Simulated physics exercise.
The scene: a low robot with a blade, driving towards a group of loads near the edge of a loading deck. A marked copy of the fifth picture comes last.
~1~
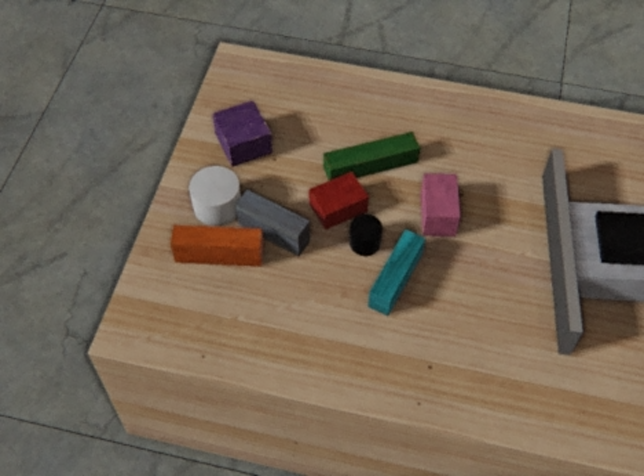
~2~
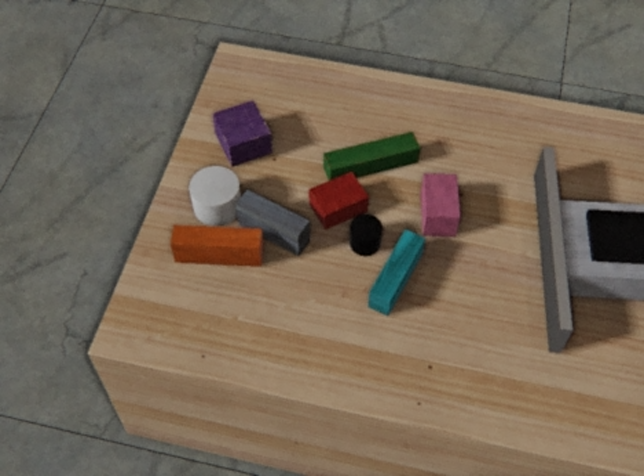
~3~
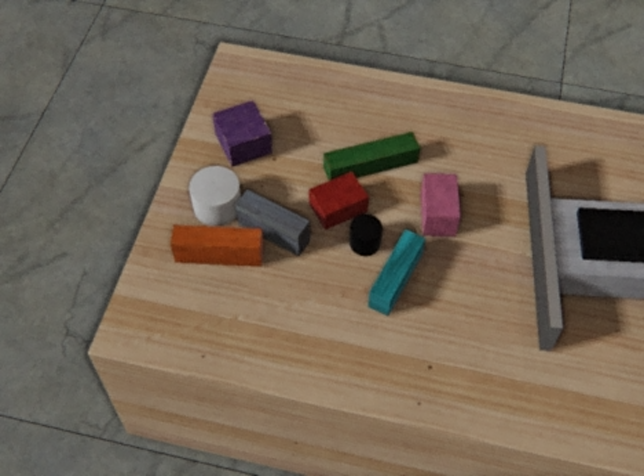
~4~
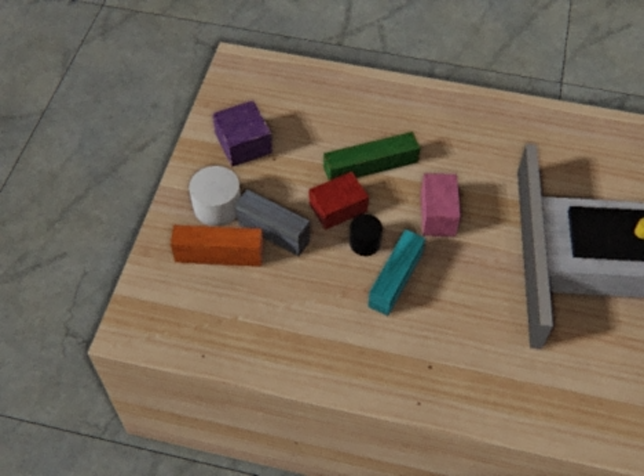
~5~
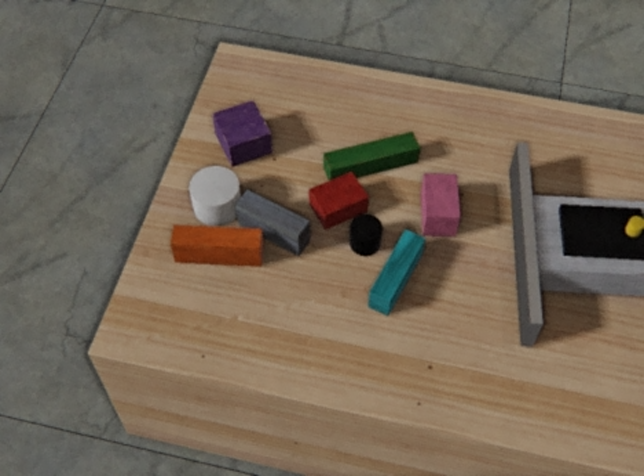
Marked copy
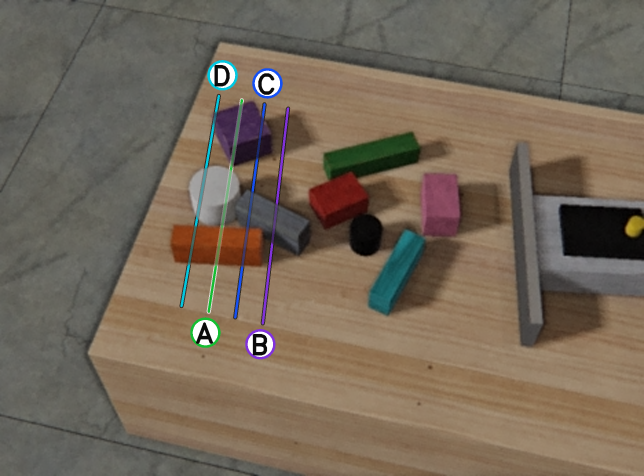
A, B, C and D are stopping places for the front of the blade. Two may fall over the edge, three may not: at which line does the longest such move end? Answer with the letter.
Stop at A.
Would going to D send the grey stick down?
By then, yes.
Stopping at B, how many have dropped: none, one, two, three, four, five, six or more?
By then, none.
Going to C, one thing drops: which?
The white canister goes over.
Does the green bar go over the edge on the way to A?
By then, no.
On the marked copy, A at (227, 197); B at (276, 207); C at (251, 202); D at (202, 192).
With A. Early on, robot (484, 209); turquoise stick (390, 272); green bar (362, 158).
Further on, robot (375, 188); white canister (195, 199); purple crate (237, 129).
At the end, robot (292, 173); purple crate over the edge; white canister over the edge; two fallen.
As for the rest, B is within the limit but short; C is within the limit but short; D drops six.
